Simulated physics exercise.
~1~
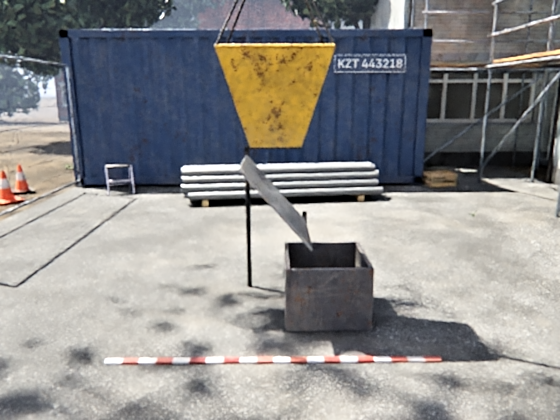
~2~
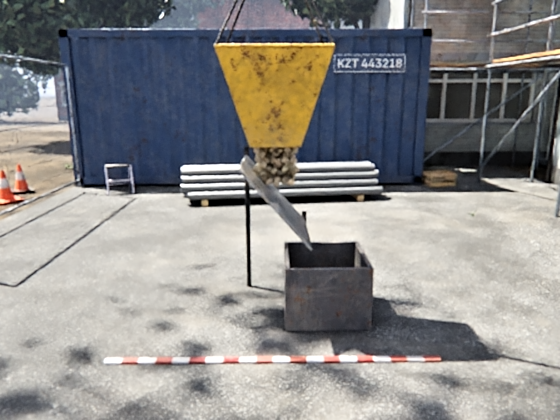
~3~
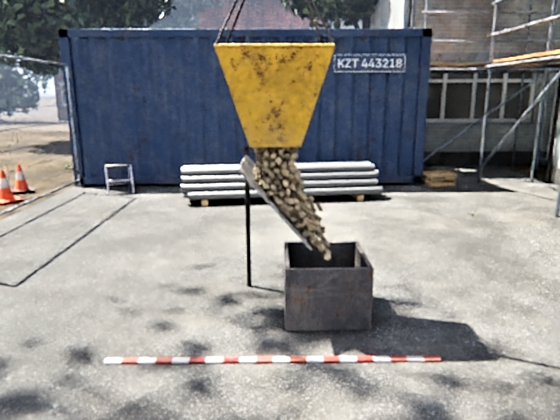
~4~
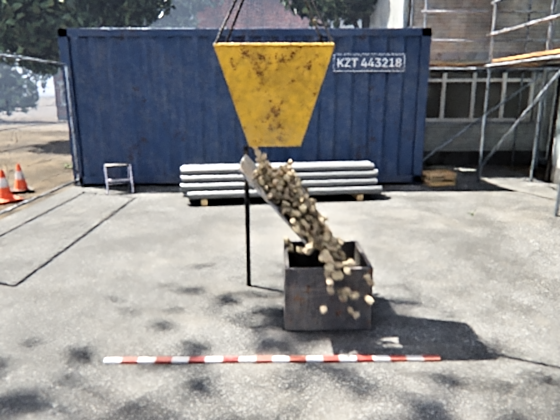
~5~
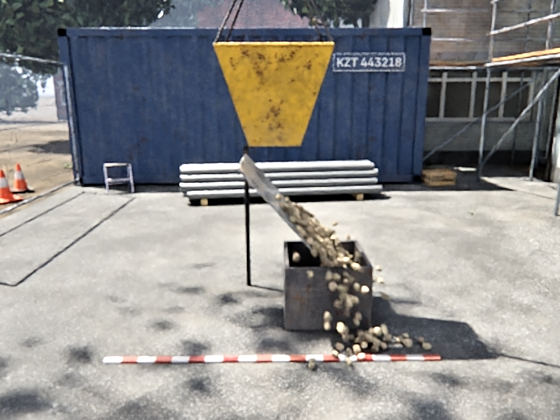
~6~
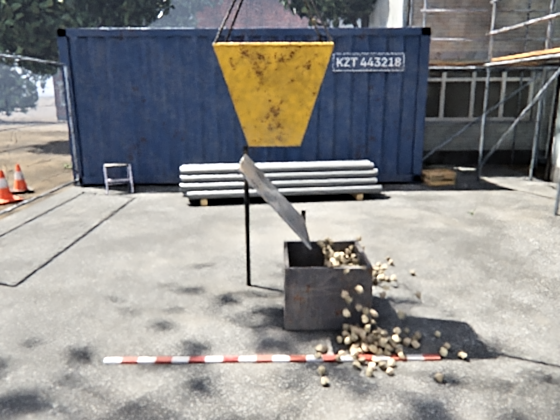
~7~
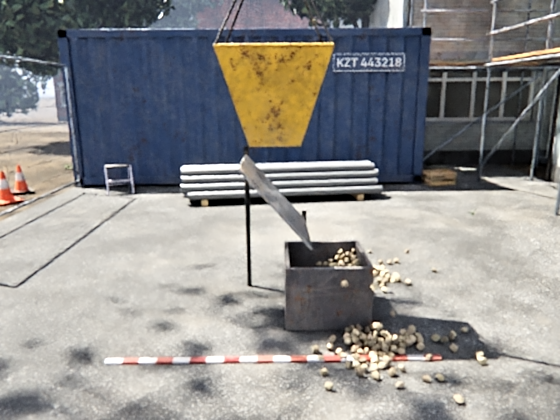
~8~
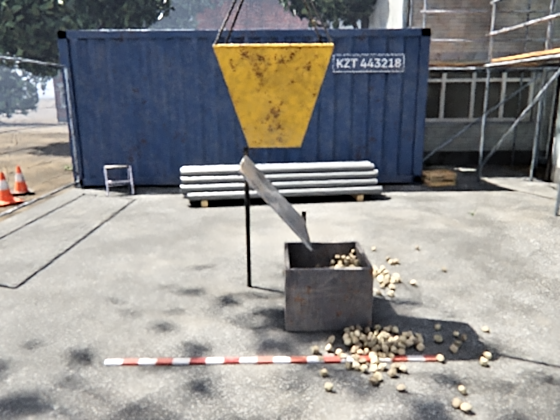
The clip opens on a yellow skip hanging still above a tilted steel chute and a dark open bin, with a blue container behind and a red-and-white staff on the ground. Pale brown stones drop from the bottom of the skip onto the chute and slide down to the right. The skip empties as the stream pours off the lower end toward the bin. Many stones land inside, while others spill over its right side and front, scattering across the paving and the staff. The stones settle, most in the bin and the rest strewn beside it.
